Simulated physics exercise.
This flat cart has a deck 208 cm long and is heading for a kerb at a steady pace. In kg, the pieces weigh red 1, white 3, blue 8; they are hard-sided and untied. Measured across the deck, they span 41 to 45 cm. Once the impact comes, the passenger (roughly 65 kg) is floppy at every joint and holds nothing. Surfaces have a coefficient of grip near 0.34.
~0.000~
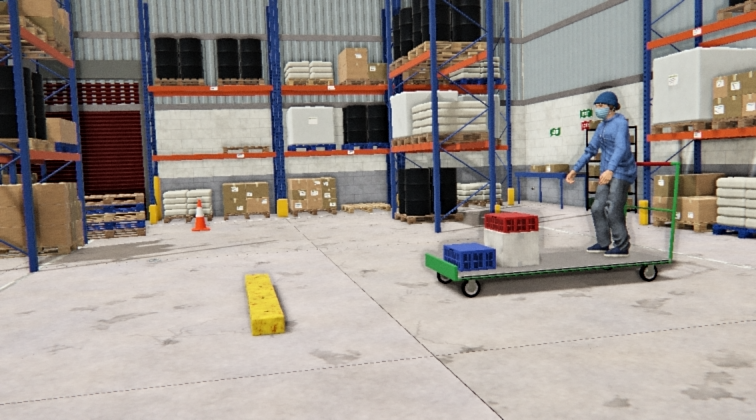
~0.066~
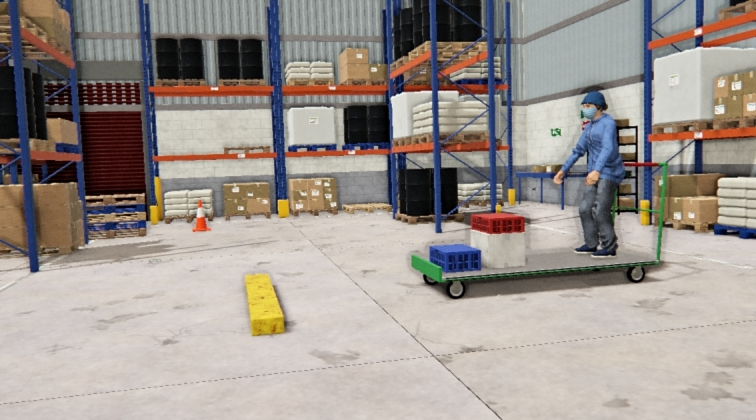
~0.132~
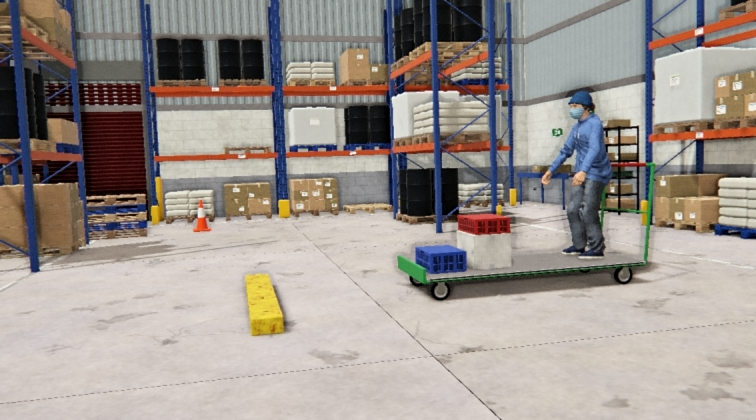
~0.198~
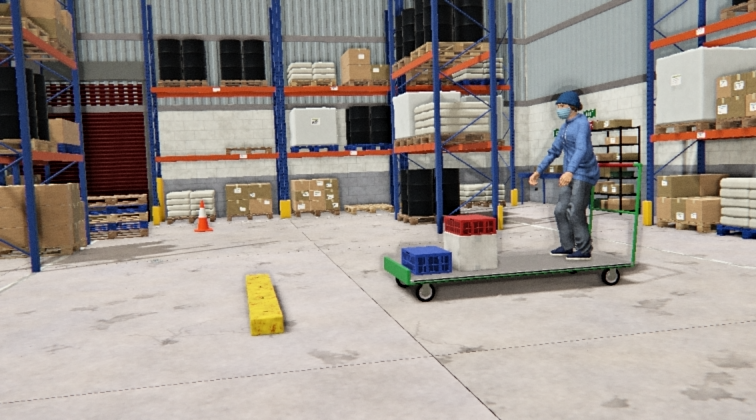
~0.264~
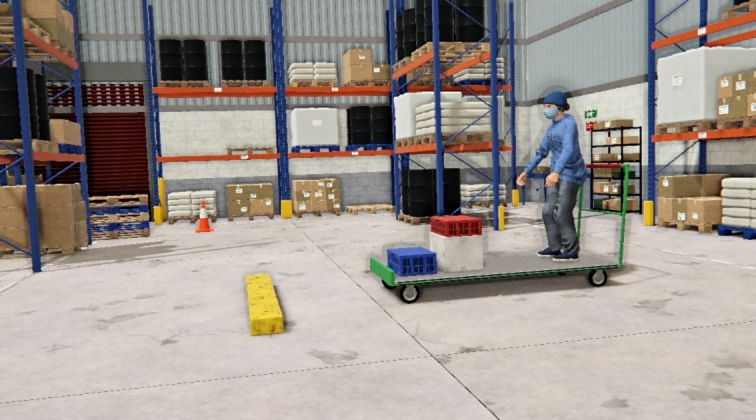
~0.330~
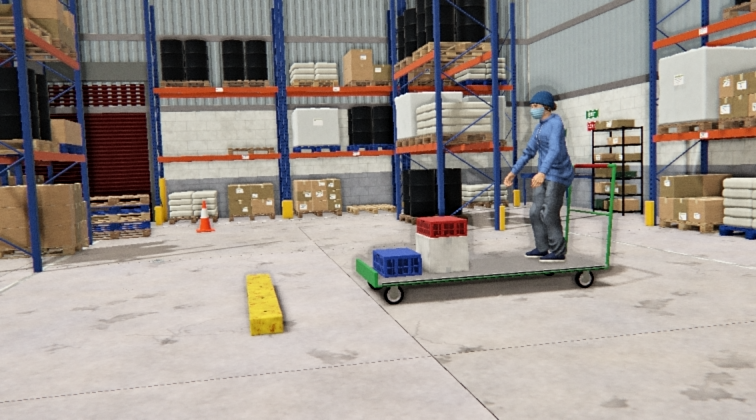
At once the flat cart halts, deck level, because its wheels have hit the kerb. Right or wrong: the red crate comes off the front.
Right.
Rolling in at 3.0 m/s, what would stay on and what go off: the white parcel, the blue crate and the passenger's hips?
In that case the white item would stay put, the blue item would stay put and the hips would stay put.
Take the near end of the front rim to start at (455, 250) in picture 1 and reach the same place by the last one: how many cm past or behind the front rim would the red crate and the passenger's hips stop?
So the red one ends up 90 cm ahead of the front rim, while the hips settle 70 cm behind it.
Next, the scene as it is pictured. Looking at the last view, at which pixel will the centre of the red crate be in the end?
(207, 304).
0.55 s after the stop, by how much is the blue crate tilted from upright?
I'd put the tilt near 0 degrees.
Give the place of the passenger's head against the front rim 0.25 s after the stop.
At that moment it sits around 120 cm behind the rim.
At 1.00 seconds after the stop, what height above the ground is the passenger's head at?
Roughly 60 cm above the ground.
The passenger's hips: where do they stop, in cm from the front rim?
Roughly 110 cm behind the rim.
After 0.74 s the deck stops.
After 1.29 s the red crate is 17 cm past the rim, tilted 10°, near (242, 259) in the last picture's view.
After 1.74 s the red crate is 47 cm past the rim, tilted 0°, near (207, 304) in the last picture's view.
Final state at 1.9 s, past the rim, red crate; behind it, white parcel, blue crate and the passenger's hips.
